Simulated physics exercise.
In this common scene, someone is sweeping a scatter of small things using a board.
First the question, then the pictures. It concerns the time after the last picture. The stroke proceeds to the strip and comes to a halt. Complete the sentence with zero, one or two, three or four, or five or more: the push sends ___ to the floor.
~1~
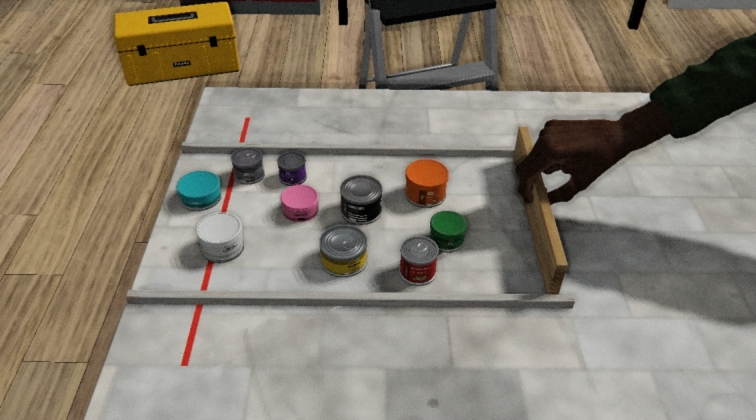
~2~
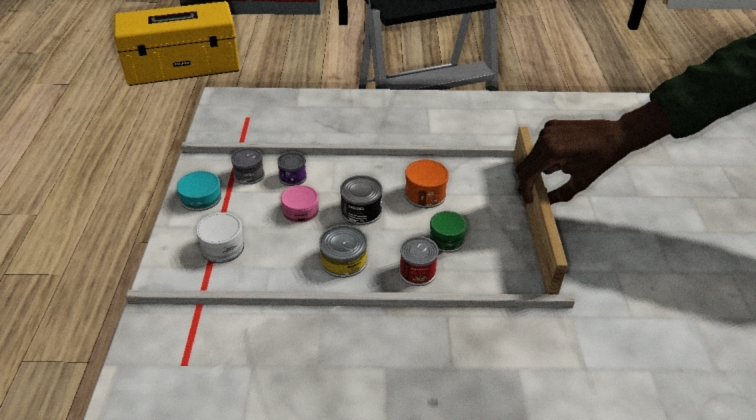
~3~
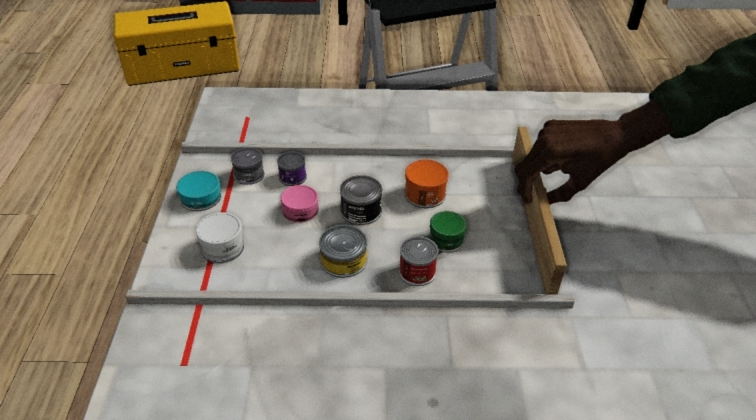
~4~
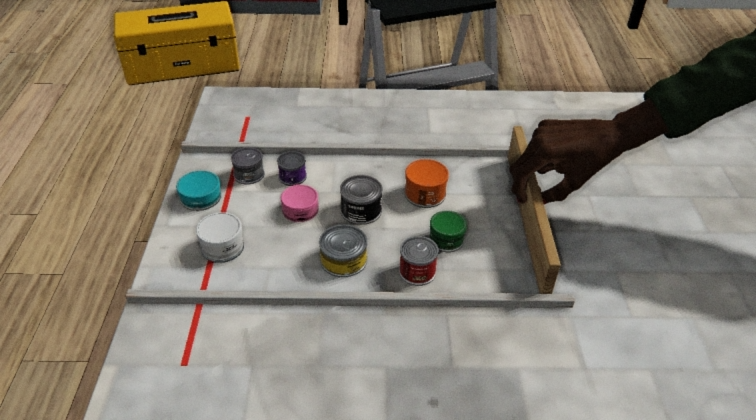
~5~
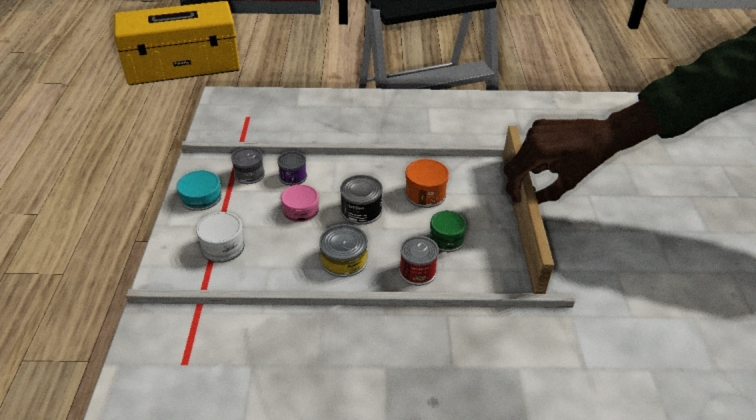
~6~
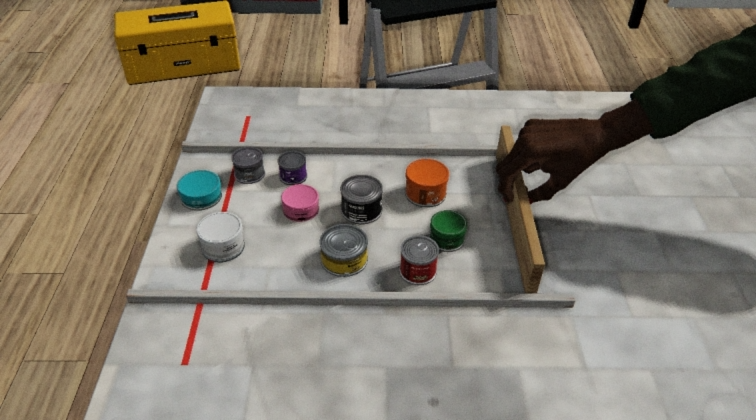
The push sends one or two to the floor.
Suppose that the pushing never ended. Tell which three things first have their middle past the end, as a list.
Order: Turquoise pot, then white tin, then pink tub.
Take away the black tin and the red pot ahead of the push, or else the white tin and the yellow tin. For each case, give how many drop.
Try one: 0; try two: 1.
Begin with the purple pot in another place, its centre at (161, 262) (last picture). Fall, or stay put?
From that start, the object then does not stay.
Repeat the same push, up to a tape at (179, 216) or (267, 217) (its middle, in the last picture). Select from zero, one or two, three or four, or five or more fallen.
Taken in order, that's more than four and then none down.
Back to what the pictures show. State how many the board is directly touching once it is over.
5 are in contact with it.
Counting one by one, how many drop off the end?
Altogether the count is 2.
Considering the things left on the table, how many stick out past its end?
I'd put it at 2.
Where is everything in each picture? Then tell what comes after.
The first picture shows turquoise pot (199, 191); white tin (221, 238); grey tin (248, 166); board (537, 204); tape (222, 217).
The second picture shows white tin (221, 238); orange tin (426, 184).
The third picture shows grey tin (248, 166); yellow tin (343, 251).
The fourth picture shows turquoise pot (199, 191); board (531, 204).
The fifth picture shows white tin (221, 237); green tin (448, 231).
The sixth picture shows turquoise pot (200, 190); white tin (221, 237); grey tin (248, 165); board (517, 203); tape (223, 216).
Soon after, none off yet; turquoise pot at rest near (200, 190); white tin at rest near (221, 237); grey tin at rest near (248, 165).
Then, none off yet; turquoise pot at rest near (200, 190); white tin at rest near (218, 236); grey tin at rest near (245, 165).
By the end, the number that fall off is one or two; fallen, white tin and turquoise pot.
